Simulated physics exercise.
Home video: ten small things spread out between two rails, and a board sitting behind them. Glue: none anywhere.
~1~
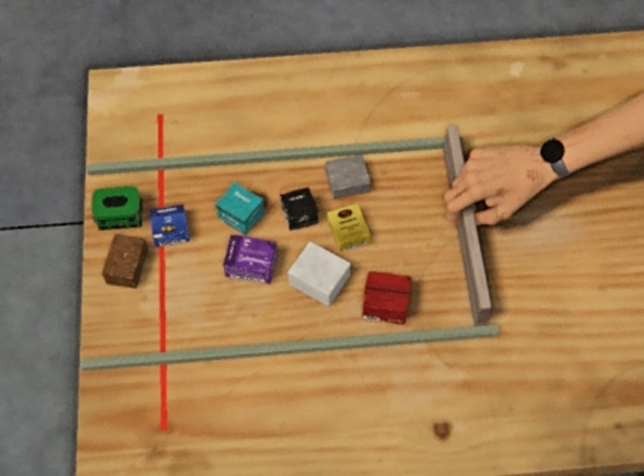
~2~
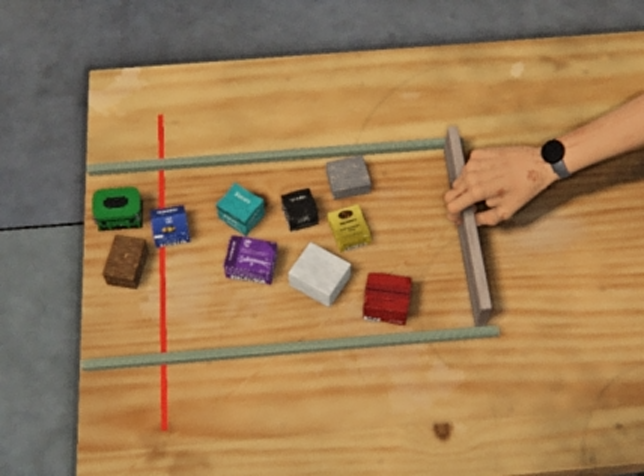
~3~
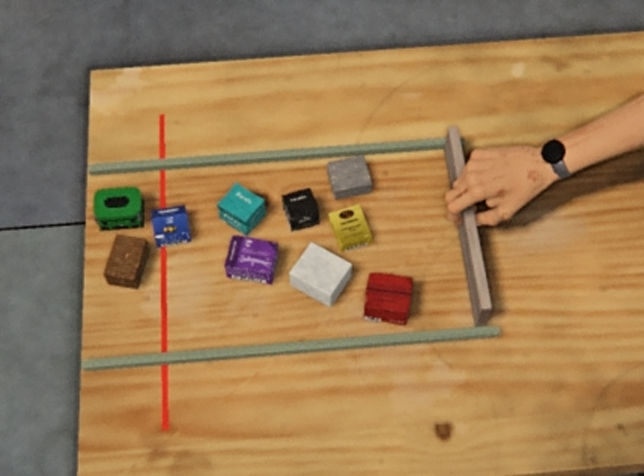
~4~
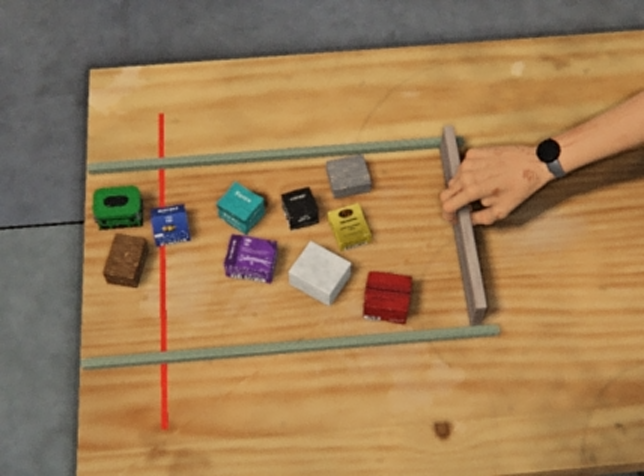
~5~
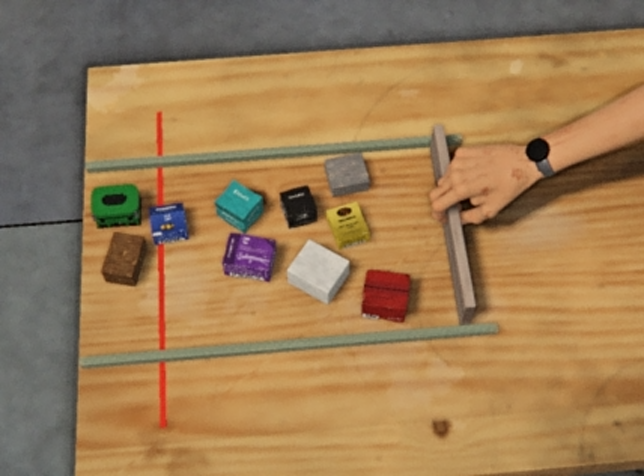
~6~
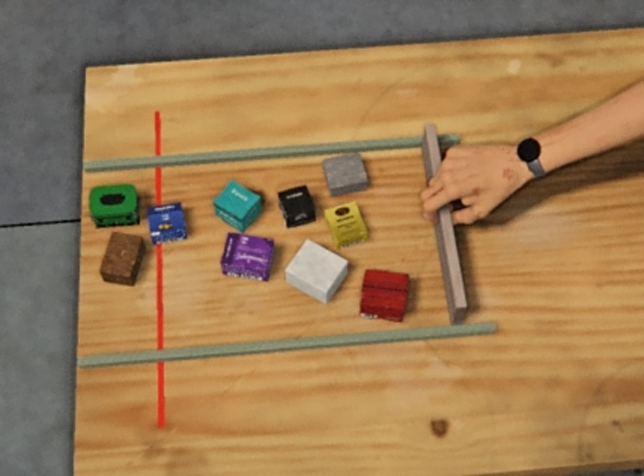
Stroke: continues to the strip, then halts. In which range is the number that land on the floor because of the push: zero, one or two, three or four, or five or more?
Three or four drops.
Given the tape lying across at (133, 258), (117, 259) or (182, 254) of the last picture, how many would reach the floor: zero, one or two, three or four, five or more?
So, going place by place, I'd say five or more; at least five; just one or two.
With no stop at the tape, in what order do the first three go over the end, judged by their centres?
It runs the green case, the brown block, and lastly the blue box.
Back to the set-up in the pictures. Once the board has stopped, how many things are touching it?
Total: 4.
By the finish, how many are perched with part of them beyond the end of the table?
The number would be 2.
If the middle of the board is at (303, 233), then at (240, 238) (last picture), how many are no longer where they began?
First position 7; second position 9.
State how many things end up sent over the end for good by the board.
The number that fall is 3.
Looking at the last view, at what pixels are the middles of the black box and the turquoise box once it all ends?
The black box comes to rest close to (111, 214), while the turquoise box rests close to (95, 184).
A little later, none off yet; green case at rest near (115, 206); brown block at rest near (123, 259); blue box at rest near (167, 223).
Next, none off yet; green case shifted a little near (101, 207); brown block at rest near (122, 260); blue box shifted about its own width near (143, 223).
When it is over, the number that fall off is three or four; down, blue box, brown block and green case.
